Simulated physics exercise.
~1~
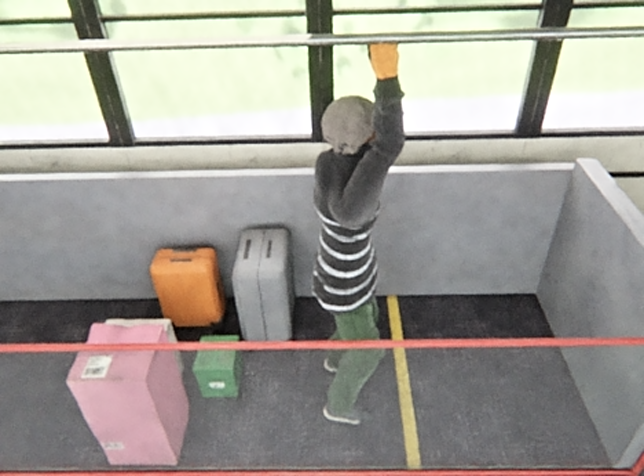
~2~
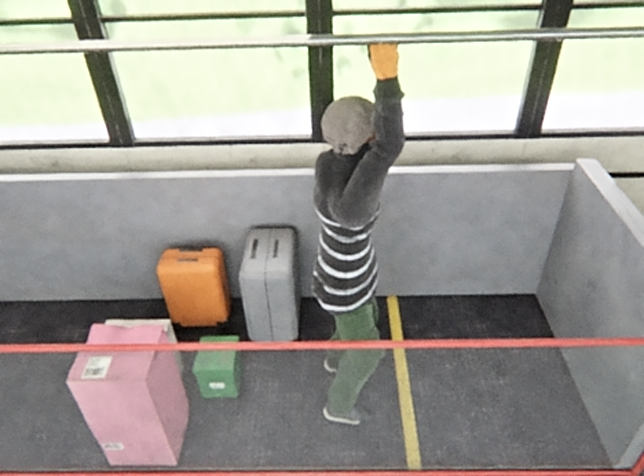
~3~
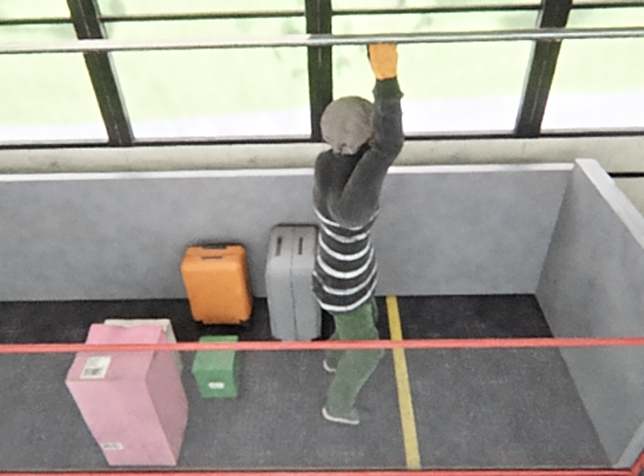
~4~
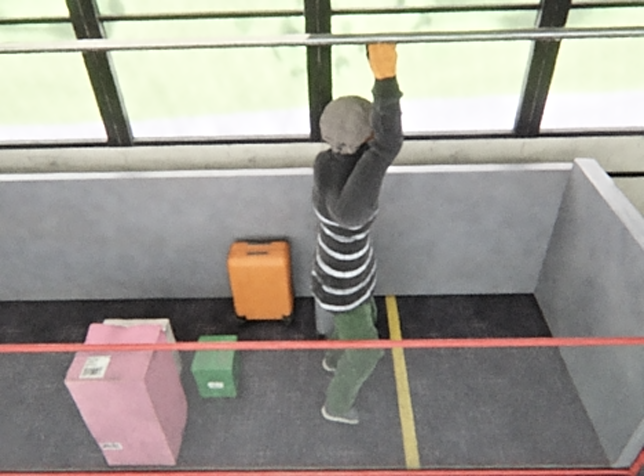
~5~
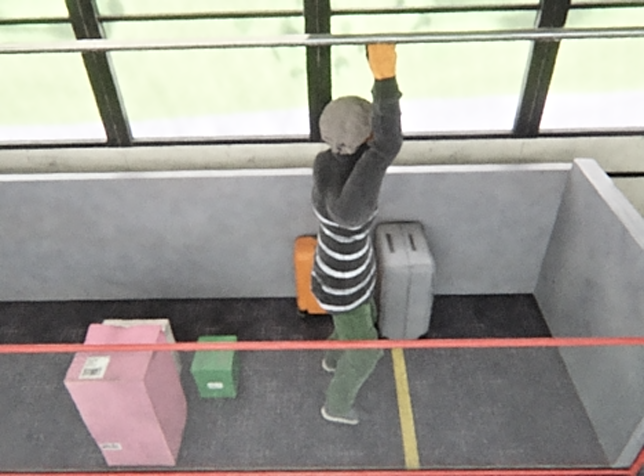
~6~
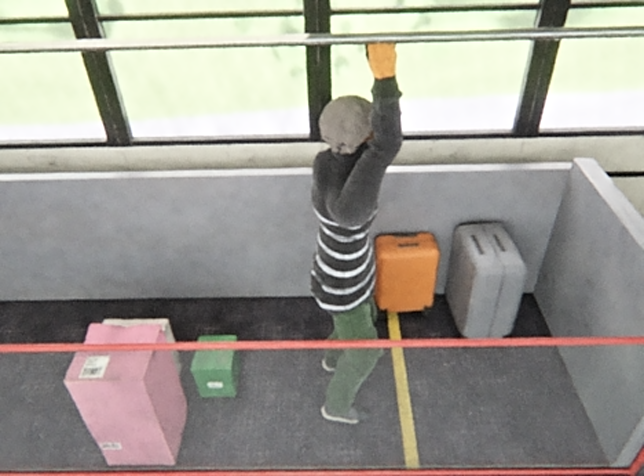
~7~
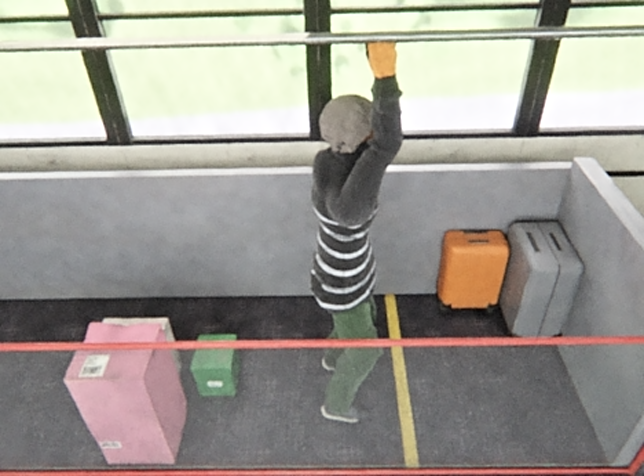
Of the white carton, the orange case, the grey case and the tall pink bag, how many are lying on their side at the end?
None of them are. The two wheeled cases roll to the right but stay upright, and the white carton and pink bag stay standing where they were.
